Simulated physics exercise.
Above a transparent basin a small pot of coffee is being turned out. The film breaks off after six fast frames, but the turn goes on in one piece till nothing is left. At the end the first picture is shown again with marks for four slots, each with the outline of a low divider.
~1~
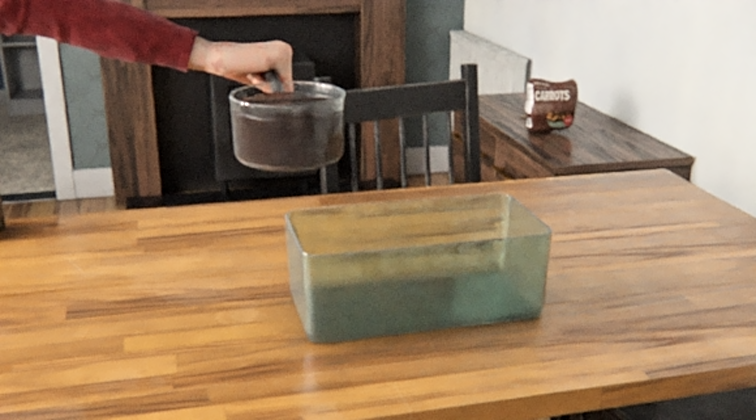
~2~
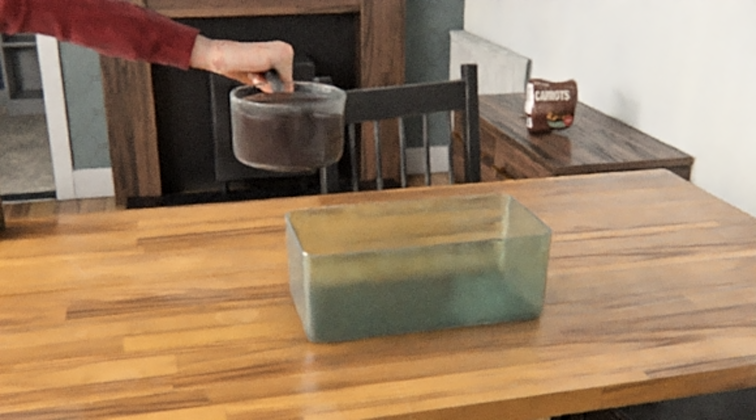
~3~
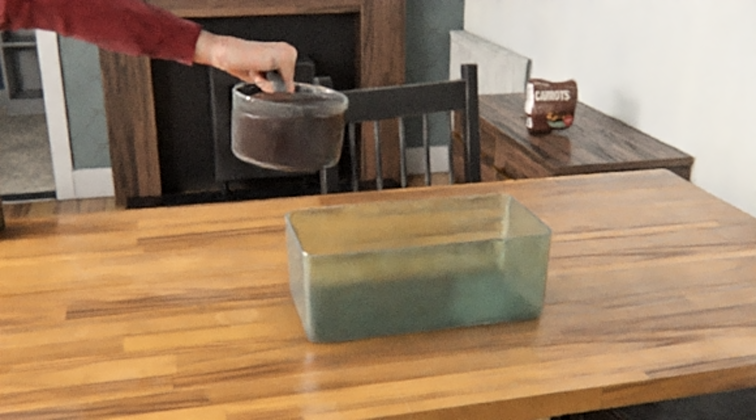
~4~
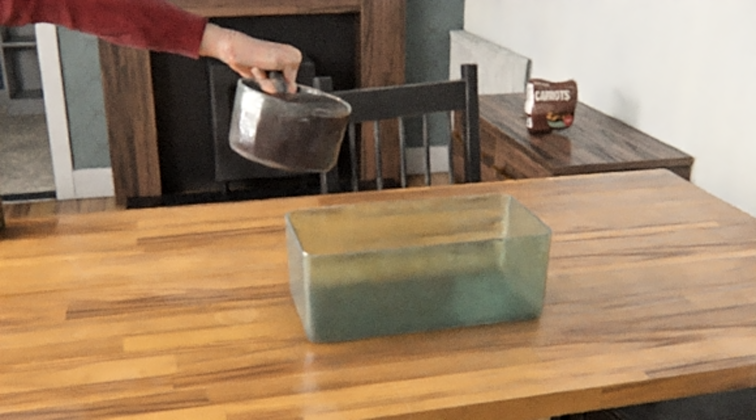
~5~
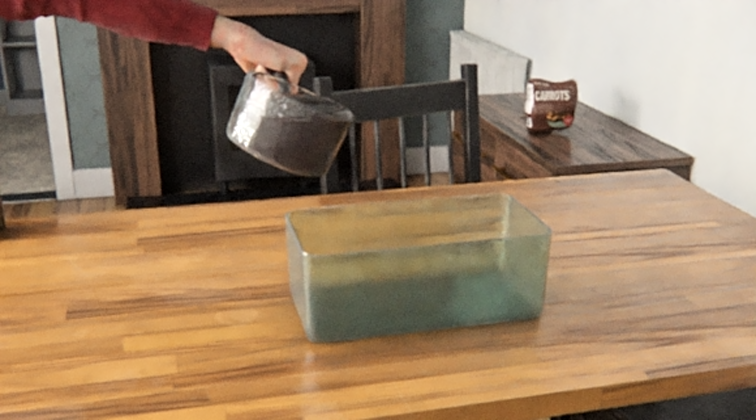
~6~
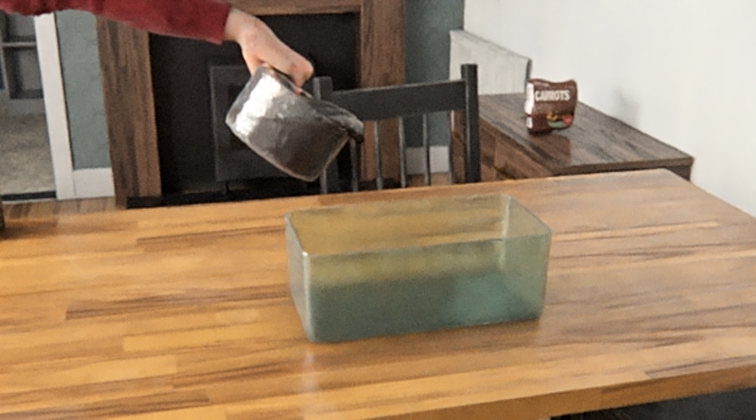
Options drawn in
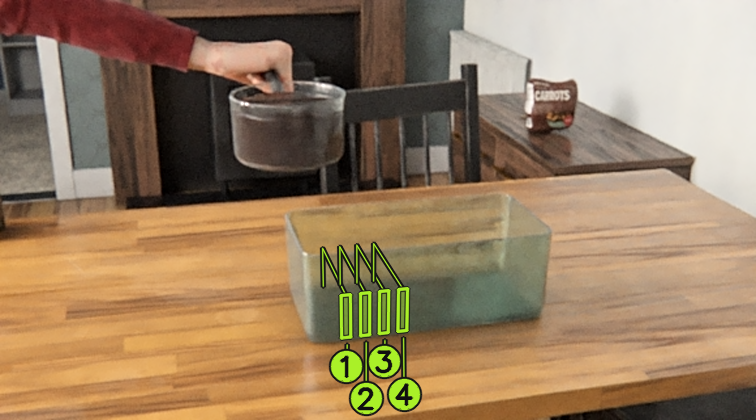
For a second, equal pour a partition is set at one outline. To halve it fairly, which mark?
4 is best.
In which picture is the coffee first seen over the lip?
In picture 5.
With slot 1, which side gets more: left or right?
The right one.
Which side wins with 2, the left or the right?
The right one.
On the marked copy, 1 at (347, 344); 2 at (366, 342); 3 at (384, 340); 4 at (403, 337).
With 1, about 5 % ends left of the wall and 94 % right of it.
With 2, about 17 % ends left of the wall and 82 % right of it.
With 3, about 28 % ends left of the wall and 70 % right of it.
With 4, about 48 % ends left of the wall and 50 % right of it.
